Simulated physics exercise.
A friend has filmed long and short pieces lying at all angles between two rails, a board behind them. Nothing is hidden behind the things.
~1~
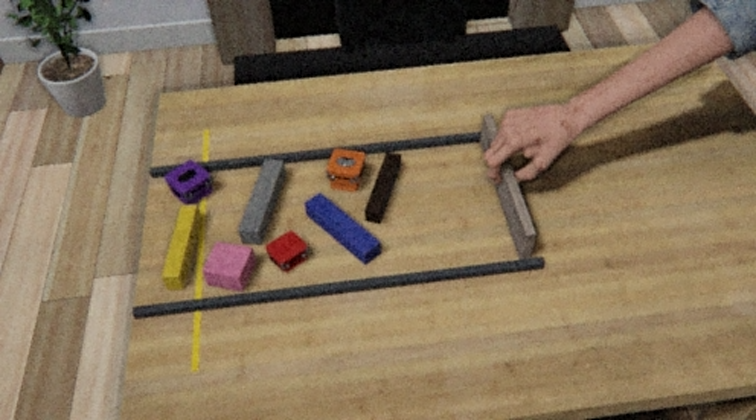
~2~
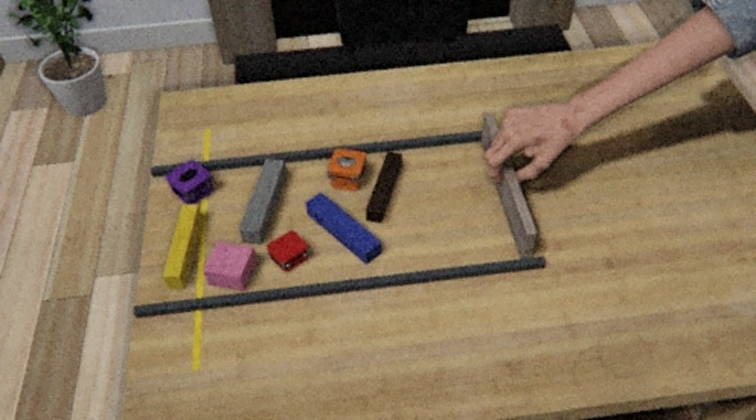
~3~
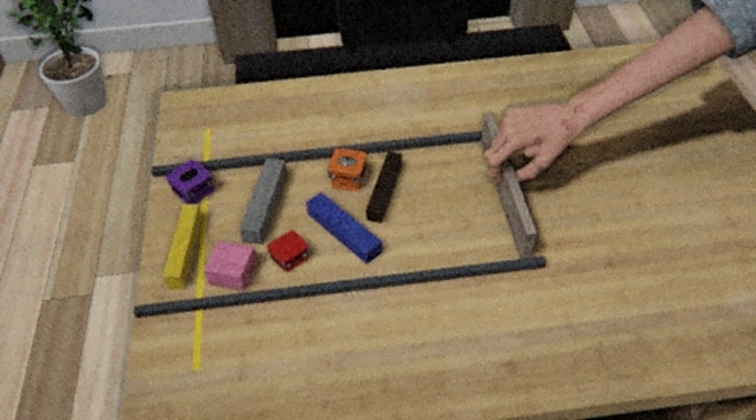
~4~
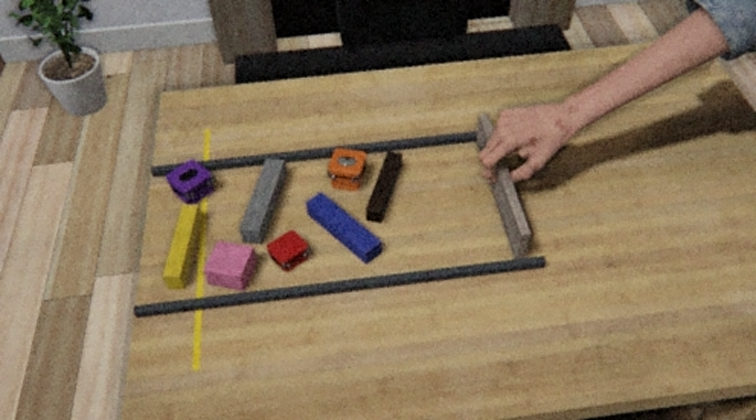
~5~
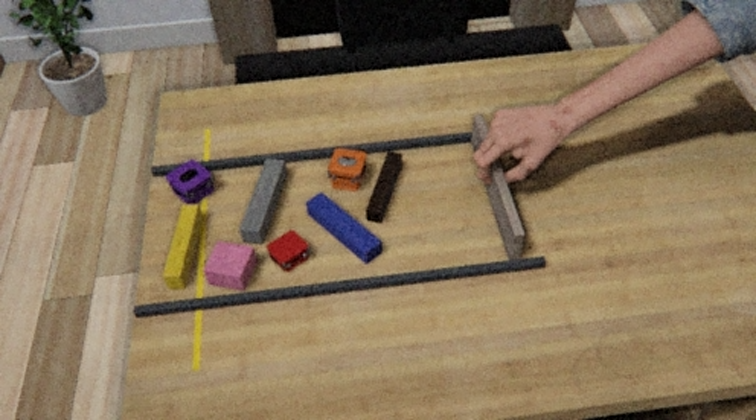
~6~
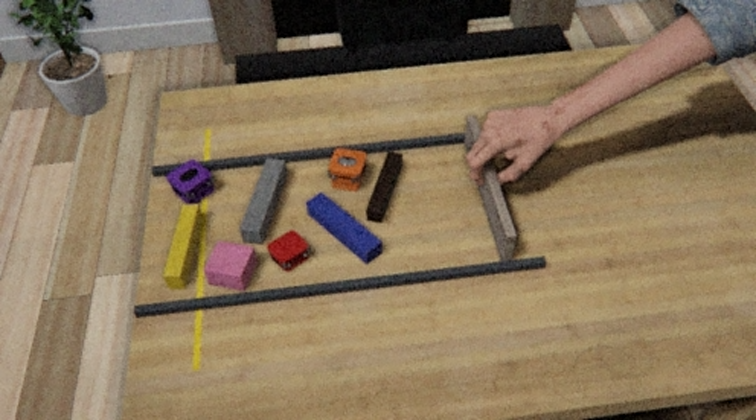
A hand sliding a wooden board slightly left between two dark rails, with colourful bars and small blocks lying still.
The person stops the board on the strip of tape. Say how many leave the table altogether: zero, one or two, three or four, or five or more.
The number that fall off is three or four.
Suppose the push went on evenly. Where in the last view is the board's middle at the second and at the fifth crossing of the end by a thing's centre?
First at (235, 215), next at (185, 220).
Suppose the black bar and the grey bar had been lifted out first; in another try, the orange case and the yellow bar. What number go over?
Fallen: 1, and 2 in the other try.
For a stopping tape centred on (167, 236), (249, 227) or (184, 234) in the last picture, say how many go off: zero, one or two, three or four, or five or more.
The falls would be at least five; no fall at all; 5 or more.
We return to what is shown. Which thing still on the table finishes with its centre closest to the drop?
That is the grey bar.
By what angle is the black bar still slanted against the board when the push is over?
About 0°.
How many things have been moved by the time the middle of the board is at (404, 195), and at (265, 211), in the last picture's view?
At the one place 1, at the other 8.
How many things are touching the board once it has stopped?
It touches 2.
A little later, none off yet; yellow bar at rest near (184, 245); purple case at rest near (191, 183); pink block at rest near (231, 266).
Next, none off yet; yellow bar at rest near (184, 245); purple case at rest near (191, 183); pink block shifted about its own width near (208, 274).
When it is over, the number that fall off is three or four; down, pink block, purple case and yellow bar.
